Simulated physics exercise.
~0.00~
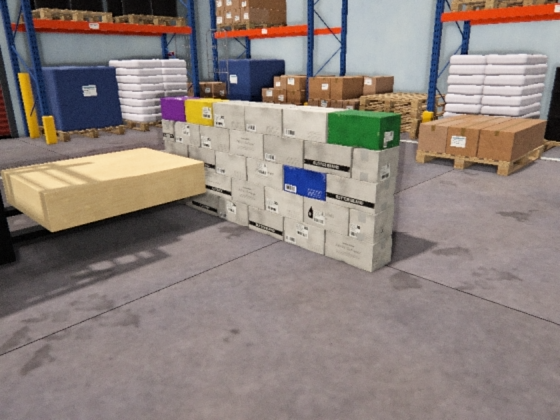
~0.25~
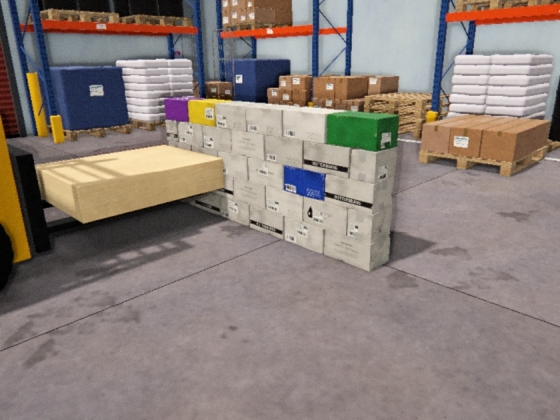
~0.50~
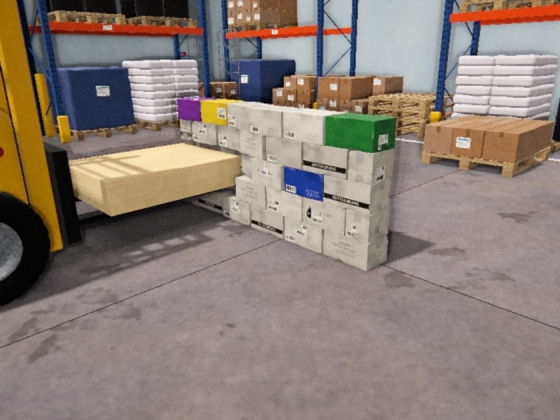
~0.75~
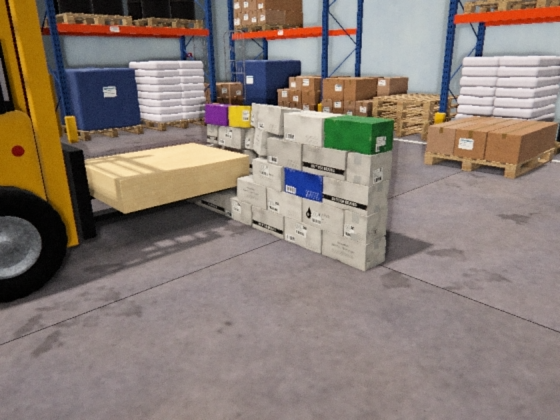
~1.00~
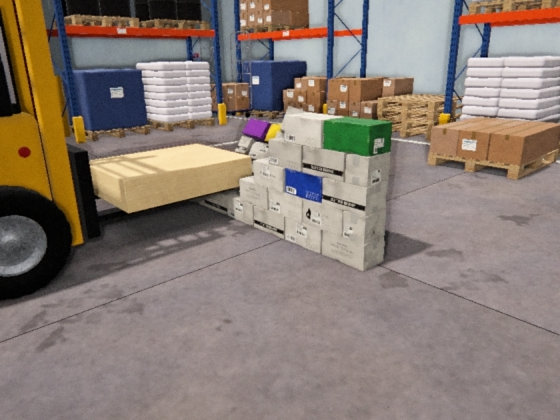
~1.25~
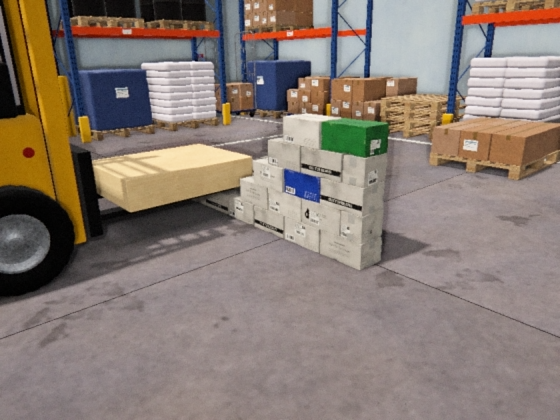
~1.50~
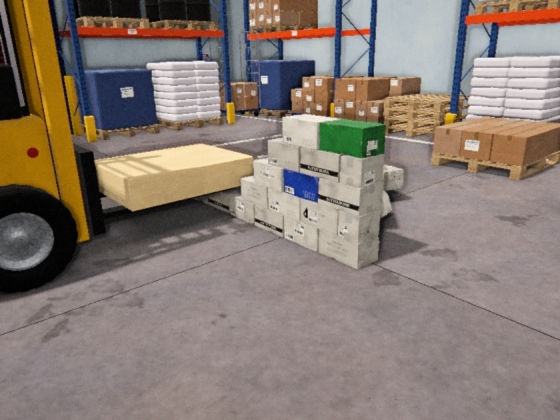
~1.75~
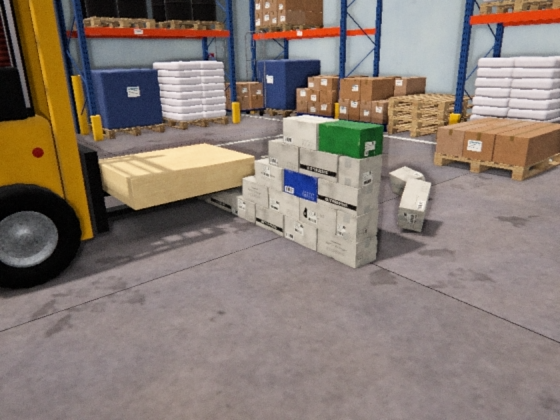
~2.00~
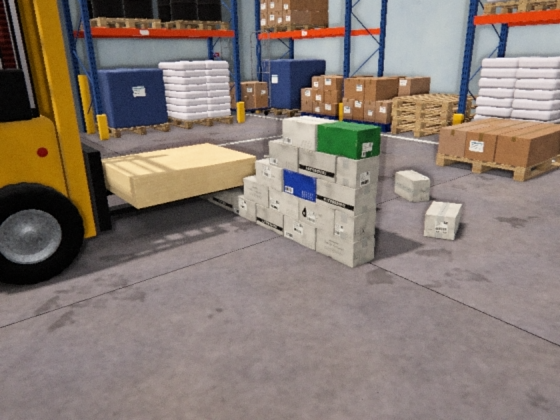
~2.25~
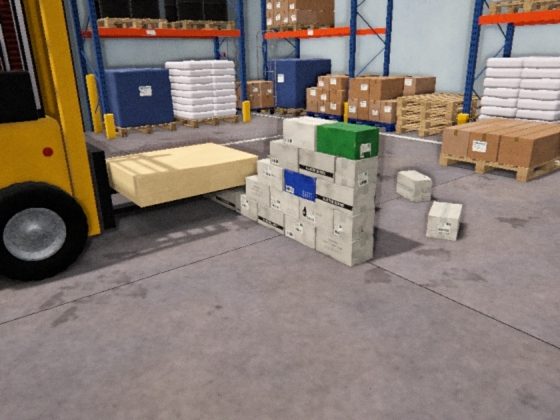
Yellow forklift pushing a crated load into a grey box wall, toppling its left end while blue and green boxes stay up.
